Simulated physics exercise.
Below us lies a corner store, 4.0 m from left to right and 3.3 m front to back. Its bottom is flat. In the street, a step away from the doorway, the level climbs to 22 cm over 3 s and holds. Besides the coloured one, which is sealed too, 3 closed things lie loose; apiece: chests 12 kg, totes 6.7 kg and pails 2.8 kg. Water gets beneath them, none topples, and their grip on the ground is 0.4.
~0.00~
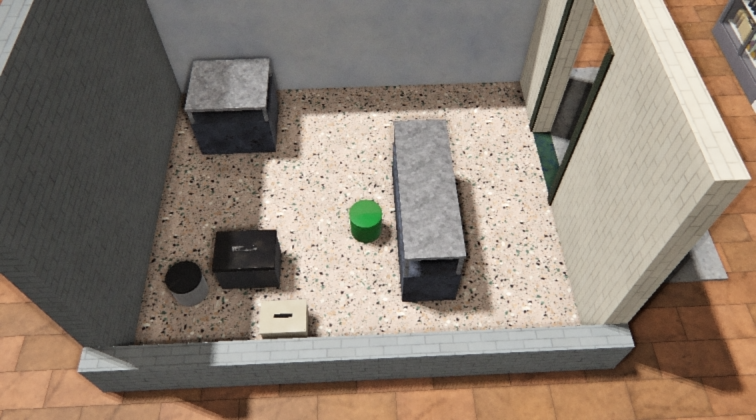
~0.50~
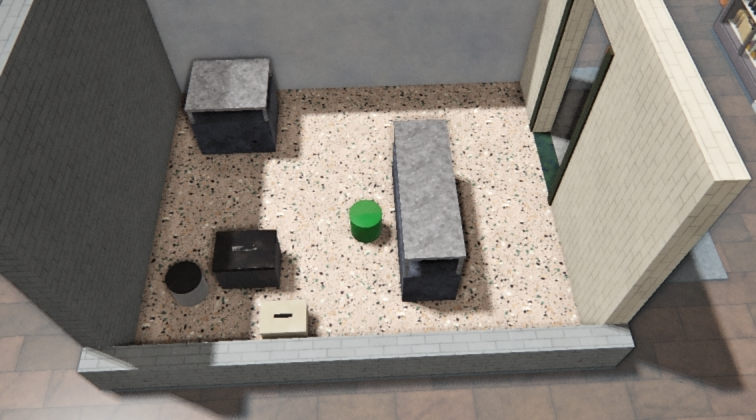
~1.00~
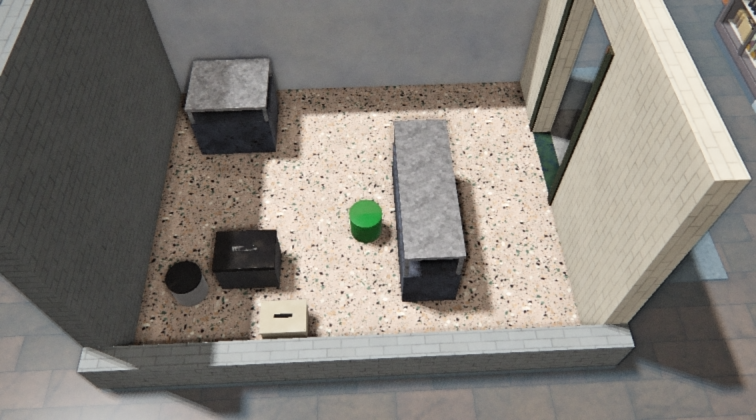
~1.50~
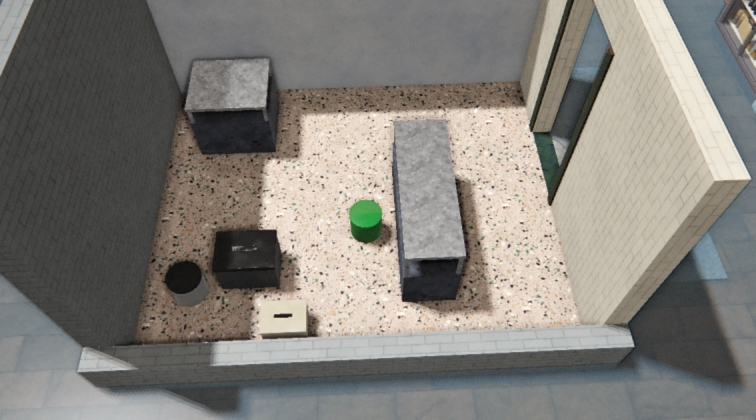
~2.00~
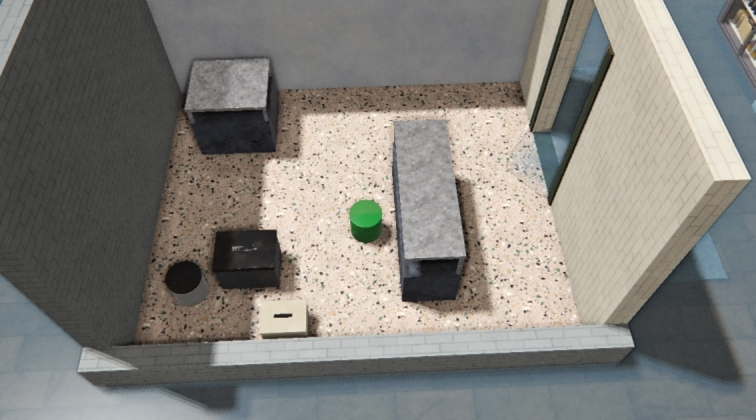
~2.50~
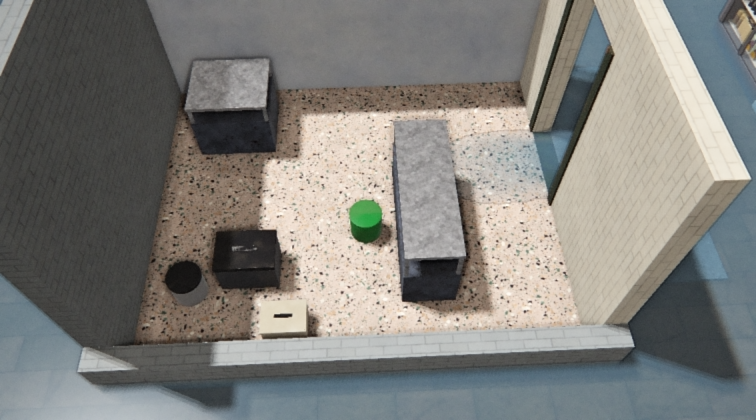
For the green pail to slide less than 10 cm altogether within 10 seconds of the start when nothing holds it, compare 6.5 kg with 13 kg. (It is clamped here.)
For it, the lower weight is enough.
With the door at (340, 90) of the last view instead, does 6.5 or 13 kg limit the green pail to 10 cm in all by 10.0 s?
In that case neither load is enough.
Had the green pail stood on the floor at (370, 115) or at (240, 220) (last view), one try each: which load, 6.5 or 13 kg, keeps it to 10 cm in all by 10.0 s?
In that order: Neither holds; only the larger holds.
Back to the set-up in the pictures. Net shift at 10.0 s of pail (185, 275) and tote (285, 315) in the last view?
In that order: 50 cm, 10 cm.
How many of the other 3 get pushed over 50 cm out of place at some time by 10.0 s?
That makes 2.
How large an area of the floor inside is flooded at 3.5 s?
Some 4.0 m2.
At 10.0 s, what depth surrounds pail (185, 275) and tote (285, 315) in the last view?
Roughly 13 and 12 cm.
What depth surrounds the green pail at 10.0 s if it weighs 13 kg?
Roughly 6 cm.
After 3.5 s the green pail would be 0 cm from its start with 6.5 kg and 0 cm from its start with 13 kg; 0 cm of water round it then.
After 4.5 s the green pail would be 0 cm from its start with 6.5 kg and 0 cm from its start with 13 kg; 0 cm of water round it then.
After 7.0 s the green pail would be 0 cm from its start with 6.5 kg and 0 cm from its start with 13 kg; 1 cm of water round it then.
After 10.0 s the green pail would be 0 cm from its start with 6.5 kg and 0 cm from its start with 13 kg; 6 cm of water round it then.
